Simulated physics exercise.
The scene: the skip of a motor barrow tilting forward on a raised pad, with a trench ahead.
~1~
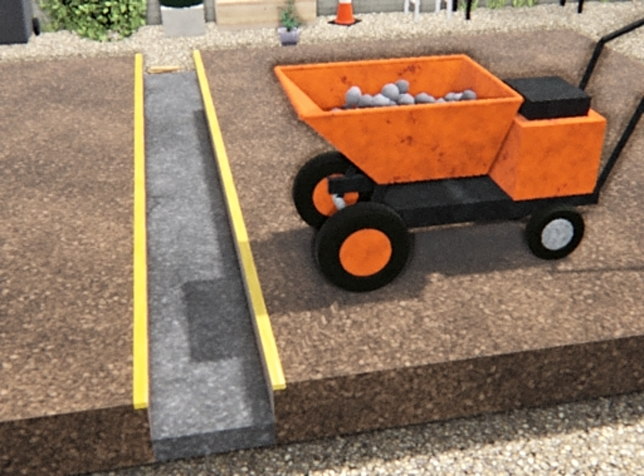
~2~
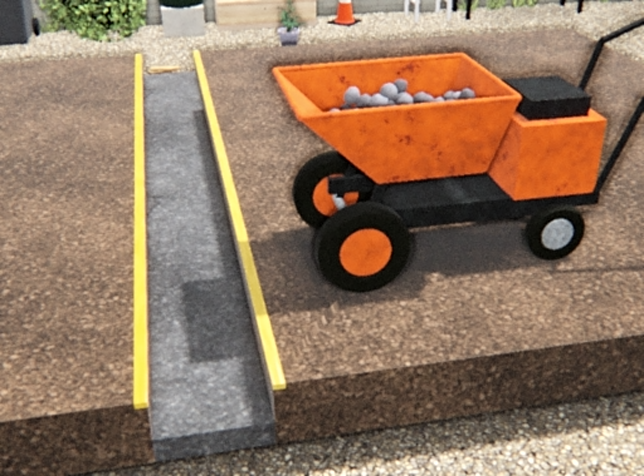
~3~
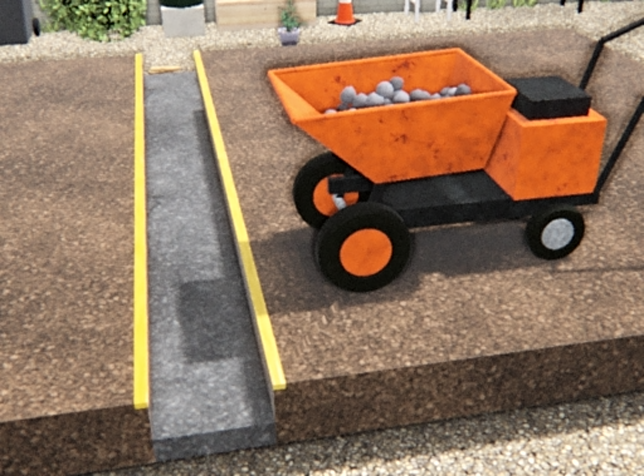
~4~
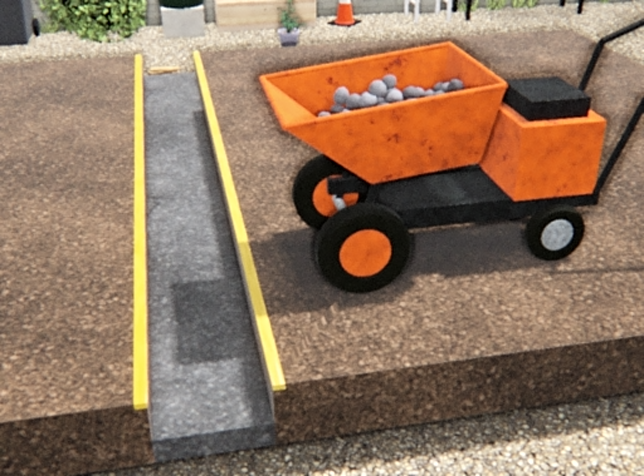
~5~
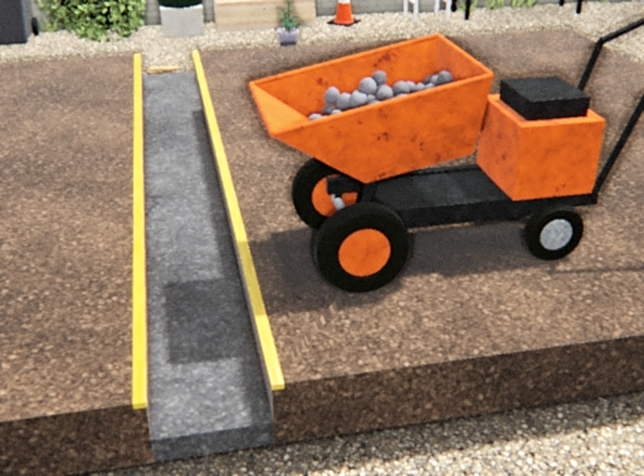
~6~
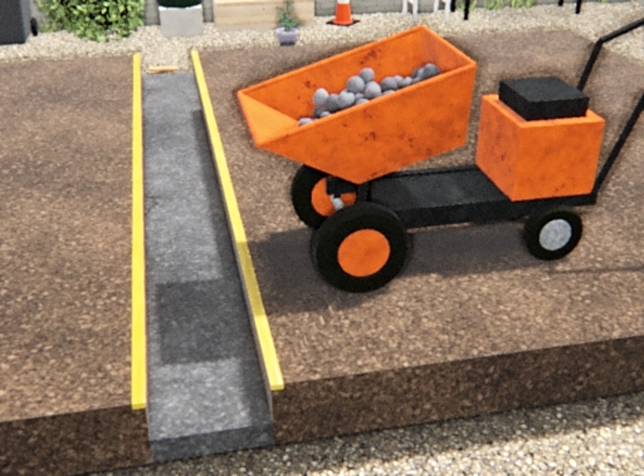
On a raised dirt pad, an orange barrow's skip of grey cobbles tilts forward beside a trench.
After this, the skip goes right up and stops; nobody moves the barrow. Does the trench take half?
The trench takes more than half.
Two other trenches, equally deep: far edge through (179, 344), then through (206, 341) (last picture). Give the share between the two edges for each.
About 40 and 0 per cent.
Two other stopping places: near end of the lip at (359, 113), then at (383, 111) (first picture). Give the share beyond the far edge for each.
In turn 0 and 0 in a hundred.
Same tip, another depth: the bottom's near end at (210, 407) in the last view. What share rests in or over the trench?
Near 50 %.
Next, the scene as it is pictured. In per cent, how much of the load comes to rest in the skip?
Roughly 0 in a hundred.
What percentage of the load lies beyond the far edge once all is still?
Near 5 %.
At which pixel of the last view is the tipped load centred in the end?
Close to (179, 302).
Soon, skip tipped steeply; all in the skip.
A while on, skip tipped right over; about two thirds in the skip; about a third in or heaped over the trench; a stray few beyond it.
Towards the end, skip tipped right over; a stray few in the skip; nearly all in or heaped over the trench; a small part beyond it.
Finally, skip tipped right over; nearly all in or heaped over the trench; a small part beyond it.
